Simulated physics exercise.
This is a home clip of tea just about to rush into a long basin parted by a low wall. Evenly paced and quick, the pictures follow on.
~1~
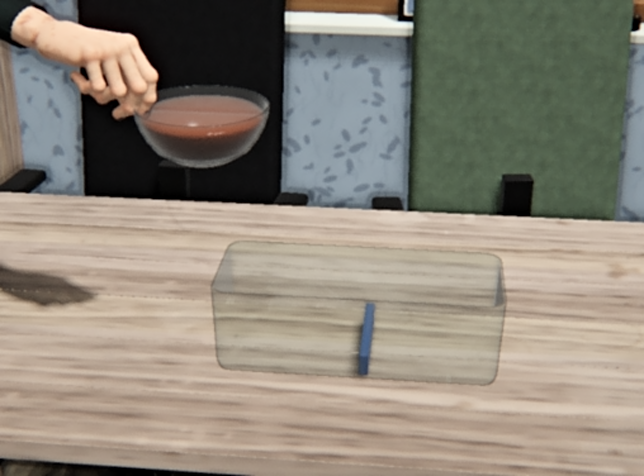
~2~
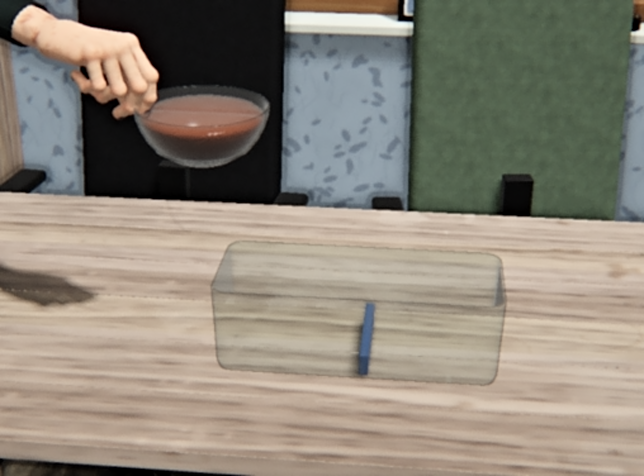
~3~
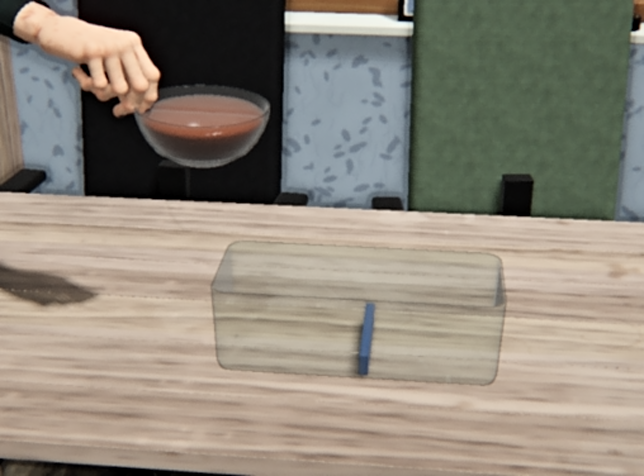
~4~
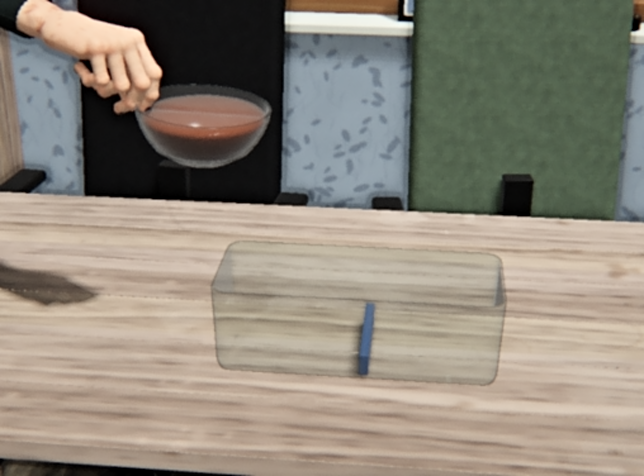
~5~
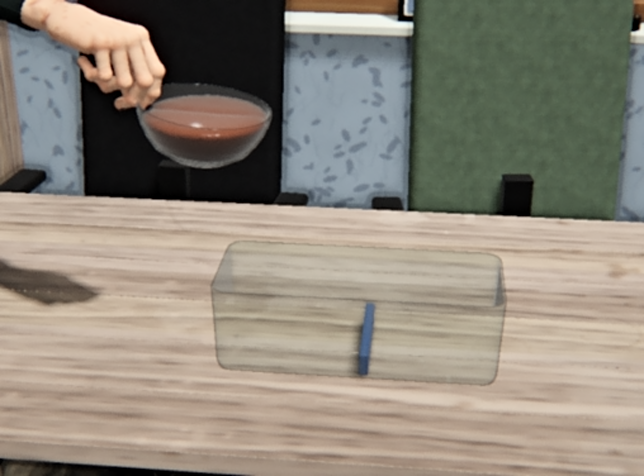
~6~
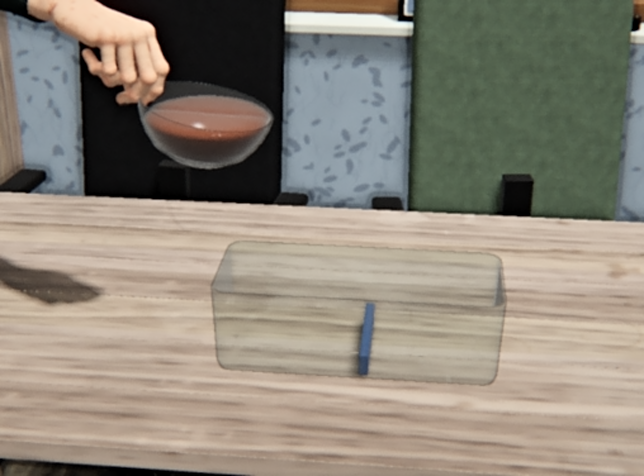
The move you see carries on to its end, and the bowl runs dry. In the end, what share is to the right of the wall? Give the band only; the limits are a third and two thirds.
Less than a third.
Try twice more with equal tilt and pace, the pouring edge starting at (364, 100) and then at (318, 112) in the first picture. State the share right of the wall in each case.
Roughly 85 % and 55 %.
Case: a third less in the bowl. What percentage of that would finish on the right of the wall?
15 per cent.
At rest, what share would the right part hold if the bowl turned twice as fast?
About 25 in a hundred.
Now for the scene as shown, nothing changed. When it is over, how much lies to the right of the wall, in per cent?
10 %.
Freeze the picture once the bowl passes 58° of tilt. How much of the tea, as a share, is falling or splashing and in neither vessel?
It comes to around 40 per cent.
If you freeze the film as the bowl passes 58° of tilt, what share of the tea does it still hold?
Close to 40 parts in a hundred remain.
A moment on, the bowl is tipped part way and 40 per cent is still to pour, 20 is left of the wall and 0 right of it.
Next, the bowl is tipped on its side and 2 per cent is still to pour, 81 is left of the wall and 7 right of it.
Then the bowl is tipped on its side and 0 per cent is still to pour, 88 is left of the wall and 11 right of it.
Later the bowl is tipped on its side and 0 per cent is still to pour, 87 is left of the wall and 12 right of it.
Finally, 87 per cent lies left of the wall, 12 right of it and 1 outside.
